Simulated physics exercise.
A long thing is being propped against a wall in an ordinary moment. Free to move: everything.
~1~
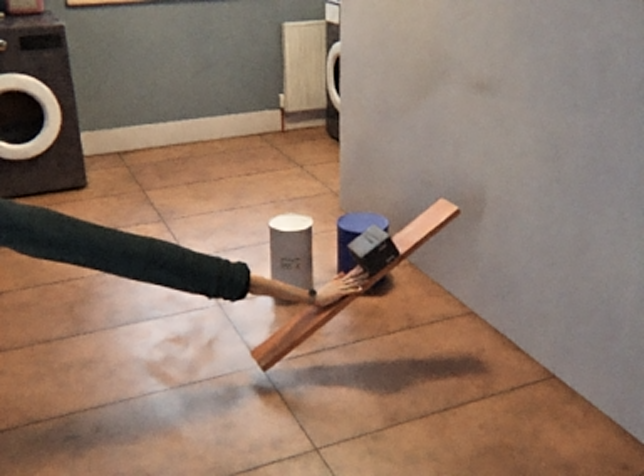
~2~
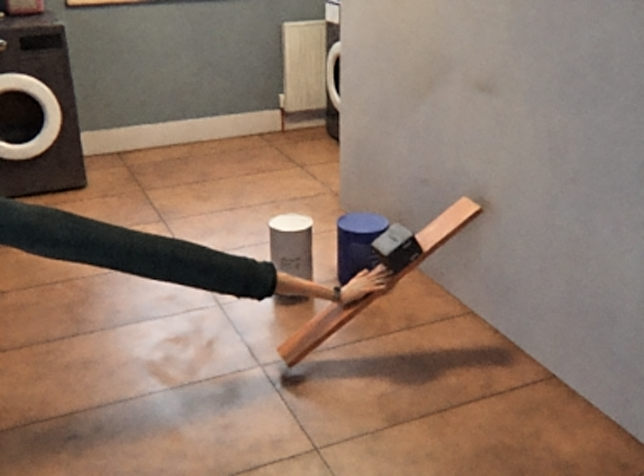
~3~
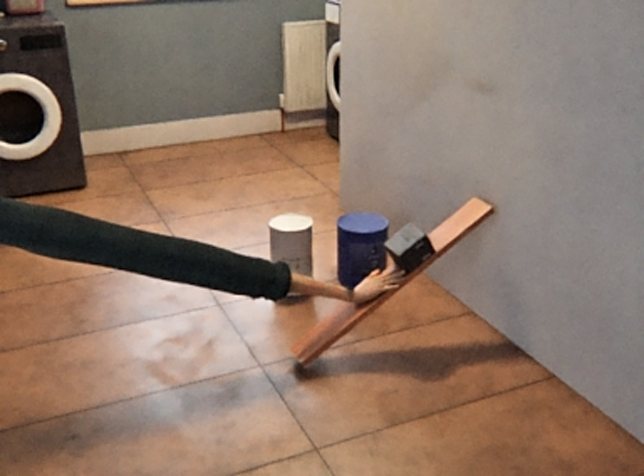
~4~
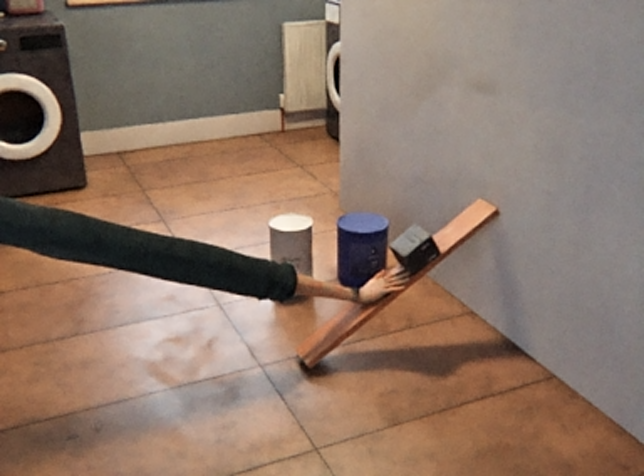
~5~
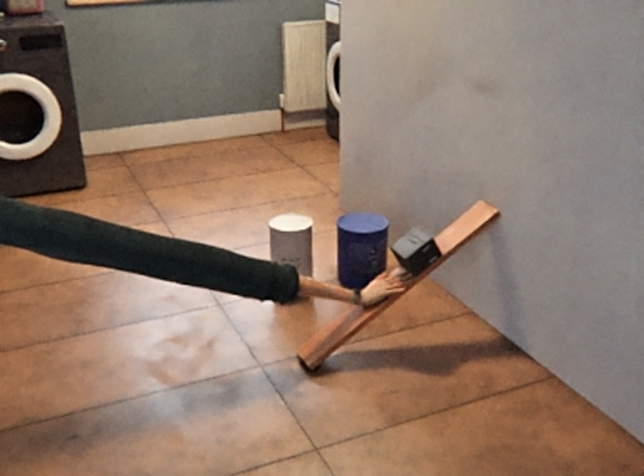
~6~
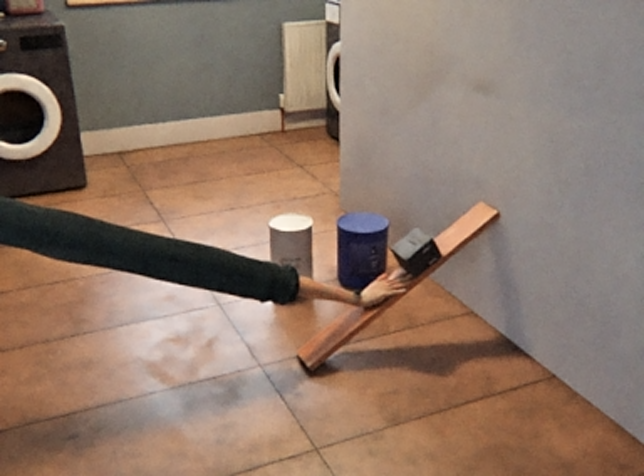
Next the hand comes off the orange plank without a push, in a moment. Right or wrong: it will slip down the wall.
Right.
Then, 0.30 s on from there, orange plank leaning 17° more than when let go near (386, 315).
Then, 0.50 s on from there, orange plank leaning 32° more than when let go near (377, 328).
In the end, moved from the start, orange plank; the other 2 unmoved. At the end, from the last picture's camera, orange plank near (376, 343). The plank slides down.
